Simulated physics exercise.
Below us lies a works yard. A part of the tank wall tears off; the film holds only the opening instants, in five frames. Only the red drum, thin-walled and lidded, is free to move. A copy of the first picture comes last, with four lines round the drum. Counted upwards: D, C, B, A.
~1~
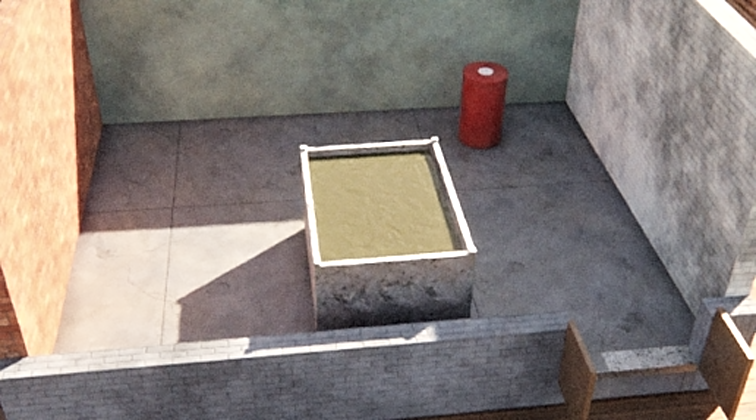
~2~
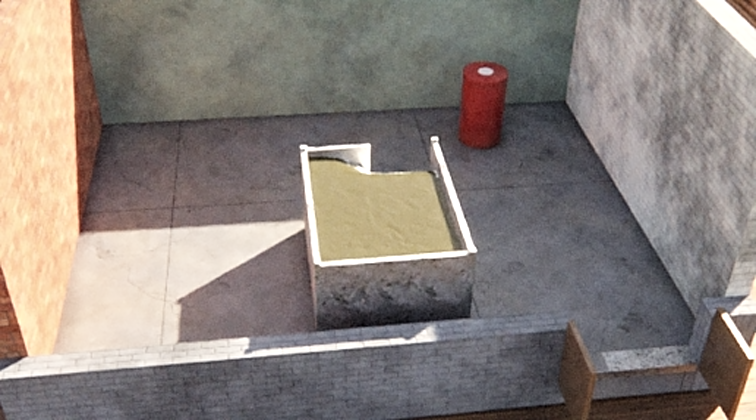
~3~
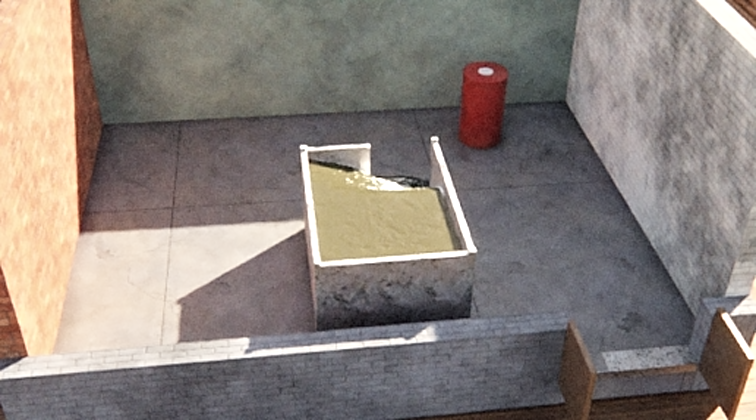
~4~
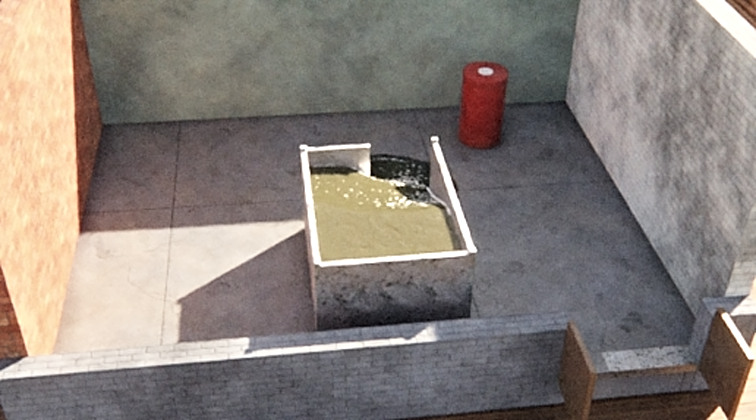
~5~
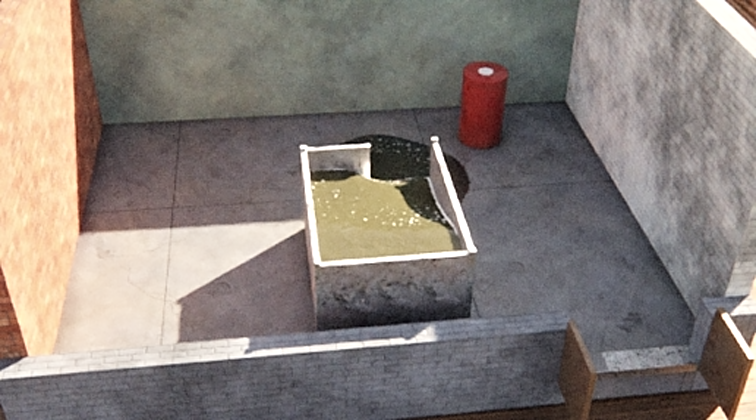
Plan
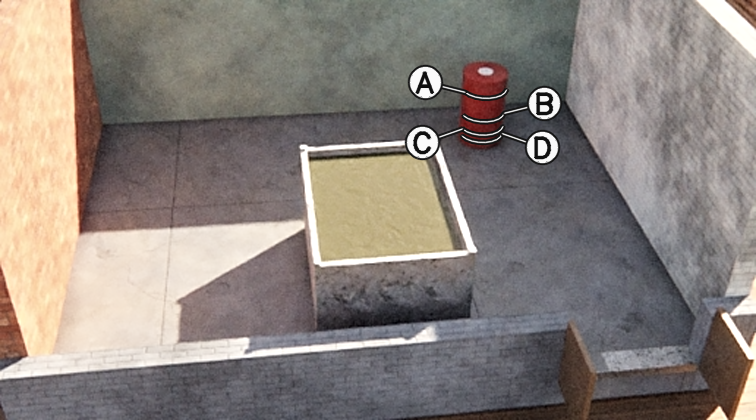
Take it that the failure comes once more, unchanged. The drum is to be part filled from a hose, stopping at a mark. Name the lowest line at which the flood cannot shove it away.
Take B.
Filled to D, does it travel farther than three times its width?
Yes, clearly.
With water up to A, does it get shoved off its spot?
No, that is safe.
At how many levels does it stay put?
Two of the four.
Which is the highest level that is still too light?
C.
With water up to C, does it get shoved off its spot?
Yes, that goes wrong.
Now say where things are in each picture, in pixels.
The first frame shows lid of the red drum at (485, 72); tank full, its middle at (381, 204); open gate at (633, 309).
In the second frame, water covers 1 % of the ground, mostly out of sight from here.
In the third frame, water covers 3 % of the ground, mostly out of sight from here.
In the fourth frame, water covers 6 % of the ground, mostly out of sight from here.
The fifth frame shows lid of the red drum at (485, 72); 9 % of the ground wet, in view closest to the drum at (401, 143).
On the marked copy, A at (489, 98); B at (487, 121); C at (486, 135); D at (485, 142); from the bottom up D, C, B, A.
Choosing A, it does not move.
Choosing B, it does not move.
Choosing C, it is pushed about 3 times its own width away.
Choosing D, it is pushed about 5 times its own width away.
